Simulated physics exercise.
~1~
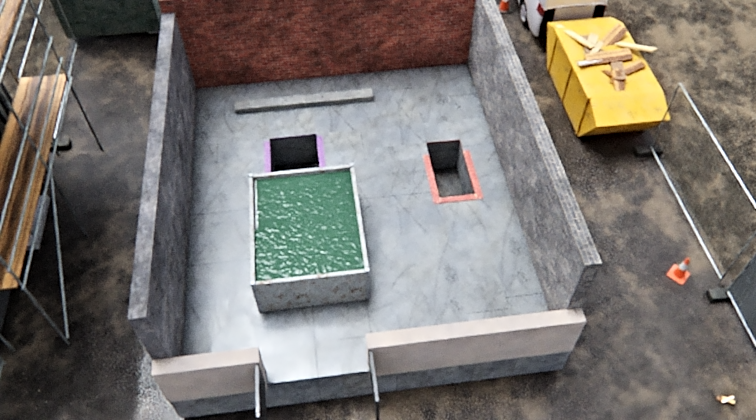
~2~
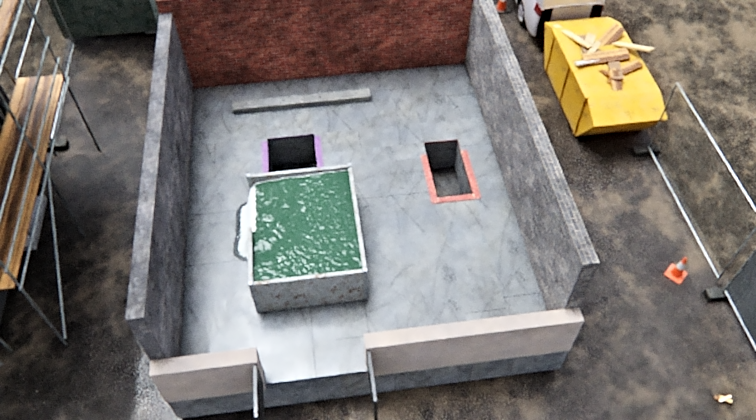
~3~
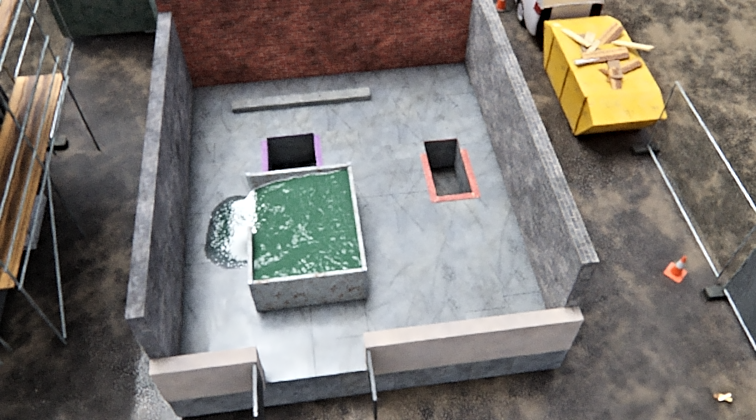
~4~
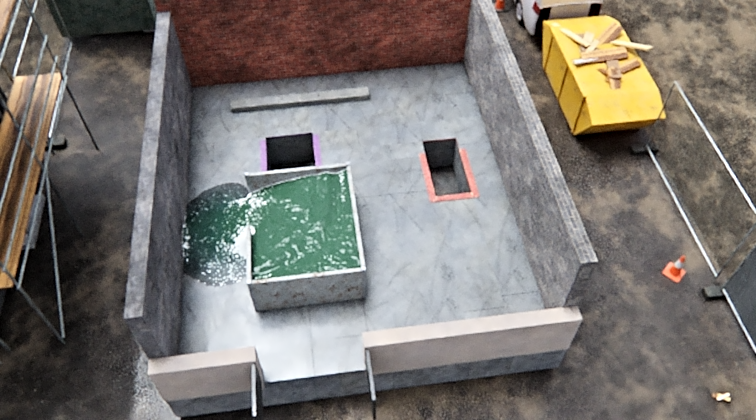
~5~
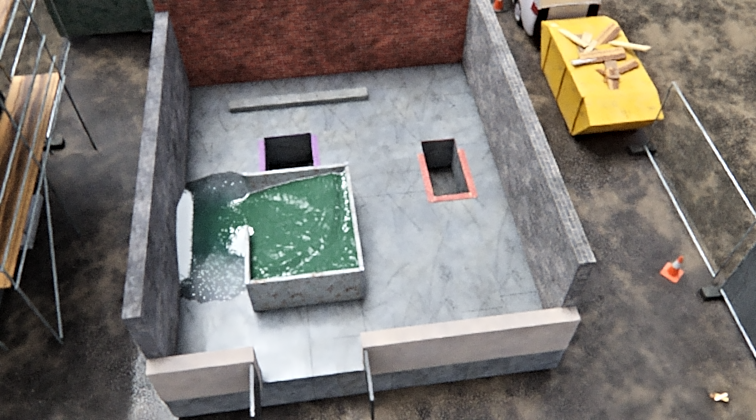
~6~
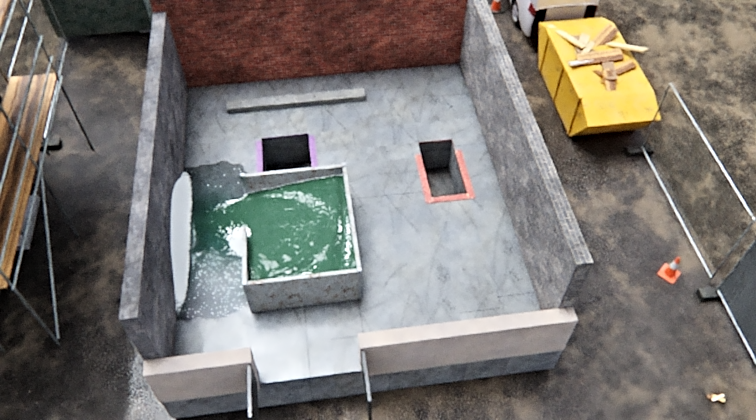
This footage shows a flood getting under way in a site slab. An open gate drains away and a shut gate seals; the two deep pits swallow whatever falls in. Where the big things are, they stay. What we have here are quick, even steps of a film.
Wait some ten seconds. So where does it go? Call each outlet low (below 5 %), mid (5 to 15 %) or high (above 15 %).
Outlets - gate: Mid; red pit: Mid; purple pit: Mid.
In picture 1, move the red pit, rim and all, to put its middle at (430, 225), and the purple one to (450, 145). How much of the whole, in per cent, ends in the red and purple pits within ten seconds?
Estimated shares - red: 8 %; purple: 14 %.
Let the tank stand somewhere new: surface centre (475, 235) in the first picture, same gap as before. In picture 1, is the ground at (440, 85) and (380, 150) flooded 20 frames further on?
Outcome, point 1 then point 2: Unwetted / unwetted.
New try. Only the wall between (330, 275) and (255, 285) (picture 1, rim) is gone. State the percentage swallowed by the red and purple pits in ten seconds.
In percent: Red 0, purple 2.
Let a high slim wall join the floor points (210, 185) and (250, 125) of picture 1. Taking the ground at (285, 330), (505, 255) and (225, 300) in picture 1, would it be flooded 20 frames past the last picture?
Same order as asked - soaked, unsoaked, soaked.
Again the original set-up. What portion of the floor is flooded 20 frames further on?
I'd put it at roughly 55 per cent.
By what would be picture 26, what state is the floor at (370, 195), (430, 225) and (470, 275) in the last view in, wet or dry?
Points in order - 1: Unwetted; 2: Unwetted; 3: Unwetted.
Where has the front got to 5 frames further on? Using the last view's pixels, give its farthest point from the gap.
At roughly (188, 107).
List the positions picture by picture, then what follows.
The first frame shows still water in the open tank at (306, 223).
In the second frame, the front is at a hidden place, out from the gap at (255, 220).
In the third frame, the front is at (214, 257), out from the gap at (255, 221).
In the fourth frame, water pours out at (254, 221) and has run to (185, 266).
In the fifth frame, water pours out at (253, 221) and has run to (182, 292).
In the sixth frame, the front is at (178, 315), out from the gap at (250, 222).
A moment on, water covers 20 % of the floor; the gate 0 %, the red pit 0 %, the purple pit 0 %.
Next, water covers 30 % of the floor; the gate 0 %, the red pit 0 %, the purple pit 0 %.
Then, water covers 55 % of the floor; the gate 3 %, the red pit 0 %, the purple pit 1 %.
Later, water covers 80 % of the floor; the gate 7 %, the red pit 1 %, the purple pit 3 %.
In the end, water covers 95 % of the floor; the gate 11 %, the red pit 11 %, the purple pit 7 %.
